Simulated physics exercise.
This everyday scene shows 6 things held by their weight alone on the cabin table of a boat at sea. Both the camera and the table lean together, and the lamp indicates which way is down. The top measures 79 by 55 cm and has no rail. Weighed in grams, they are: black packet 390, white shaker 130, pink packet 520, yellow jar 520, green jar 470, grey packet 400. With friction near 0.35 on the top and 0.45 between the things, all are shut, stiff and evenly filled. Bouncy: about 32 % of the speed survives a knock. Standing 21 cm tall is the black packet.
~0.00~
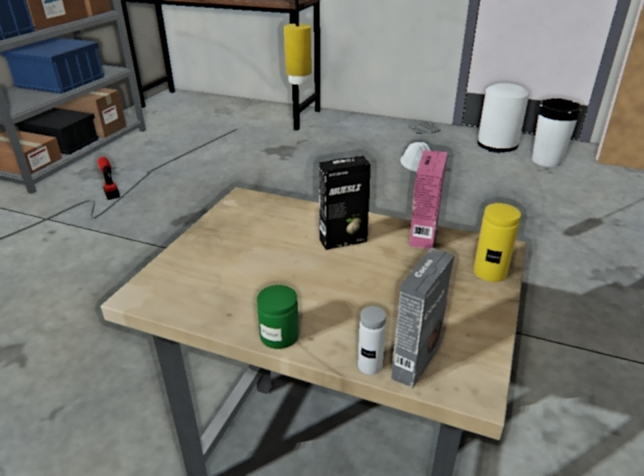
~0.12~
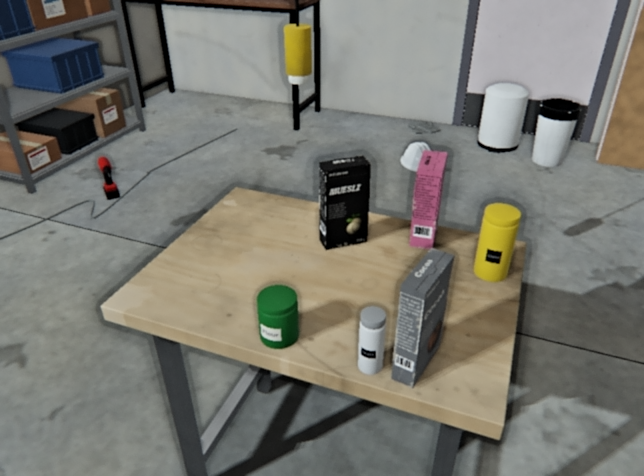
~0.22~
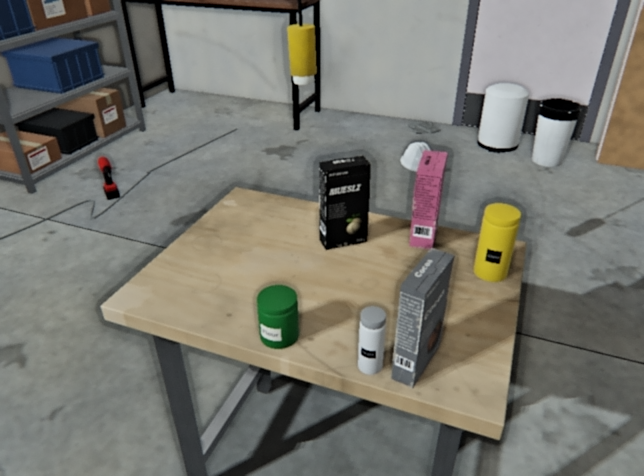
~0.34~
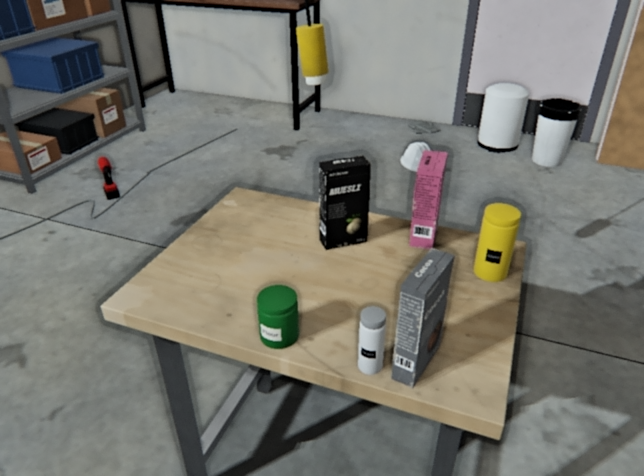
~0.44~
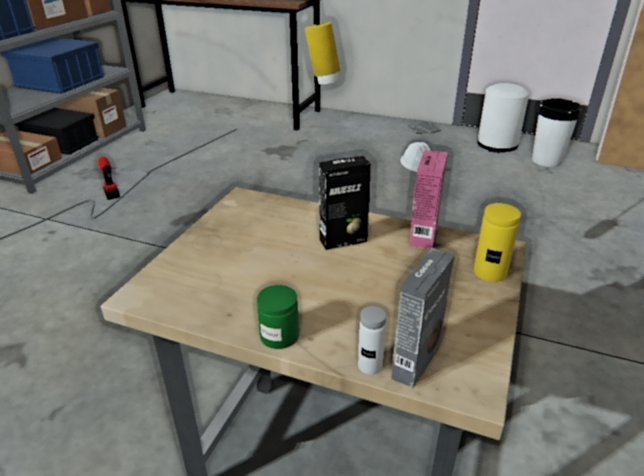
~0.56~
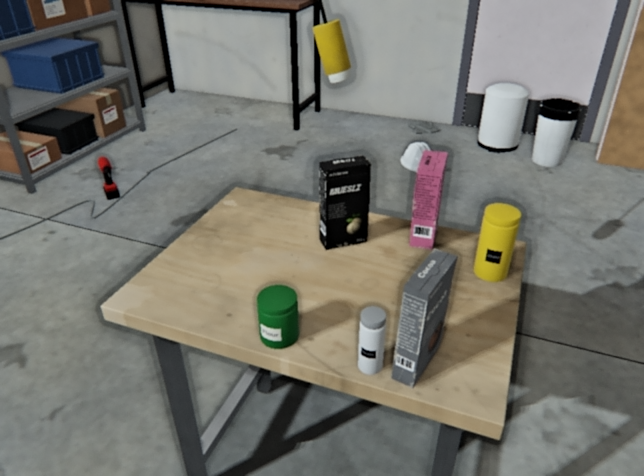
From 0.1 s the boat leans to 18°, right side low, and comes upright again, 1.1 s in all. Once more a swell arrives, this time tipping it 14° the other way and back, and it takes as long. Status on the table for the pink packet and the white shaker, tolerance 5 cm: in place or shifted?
Status: Pink packet shifted; white shaker in place.
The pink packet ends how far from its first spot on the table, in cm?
18 cm.
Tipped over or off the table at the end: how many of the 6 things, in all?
That makes 2.
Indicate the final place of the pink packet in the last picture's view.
Around (495, 238).
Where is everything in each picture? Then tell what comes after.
In the first picture, boat level; pink packet (428, 200); white shaker (372, 341).
In the second picture, boat level; green jar (278, 317); grey packet (422, 319).
In the third picture, floor tilted 2°, right side down; black packet (344, 204); yellow jar (496, 243).
In the fourth picture, floor tilted 7°, right side down; green jar (278, 317); grey packet (422, 319).
In the fifth picture, floor tilted 12°, right side down; black packet (344, 204); yellow jar (496, 243).
In the sixth picture, floor tilted 17°, right side down; pink packet (428, 200); white shaker (372, 341).
By 0.96 s, floor tilted 7°, right side down; pink packet rocked 23° off its seat near (446, 202); grey packet on its side.
By 1.16 s, boat level; grey packet now off the table; pink packet on its side near (483, 234).
By 1.36 s, floor tilted 3°, left side down; pink packet on its side near (495, 238).
By 1.66 s, floor tilted 13°, left side down; pink packet on its side near (495, 238).
When it is over (2.8 s), off the table, grey packet; lying over on the table, pink packet; the other 4 within 5 cm of the start. End places, in pixels of the last picture, pink packet near (495, 238), white shaker near (372, 341).
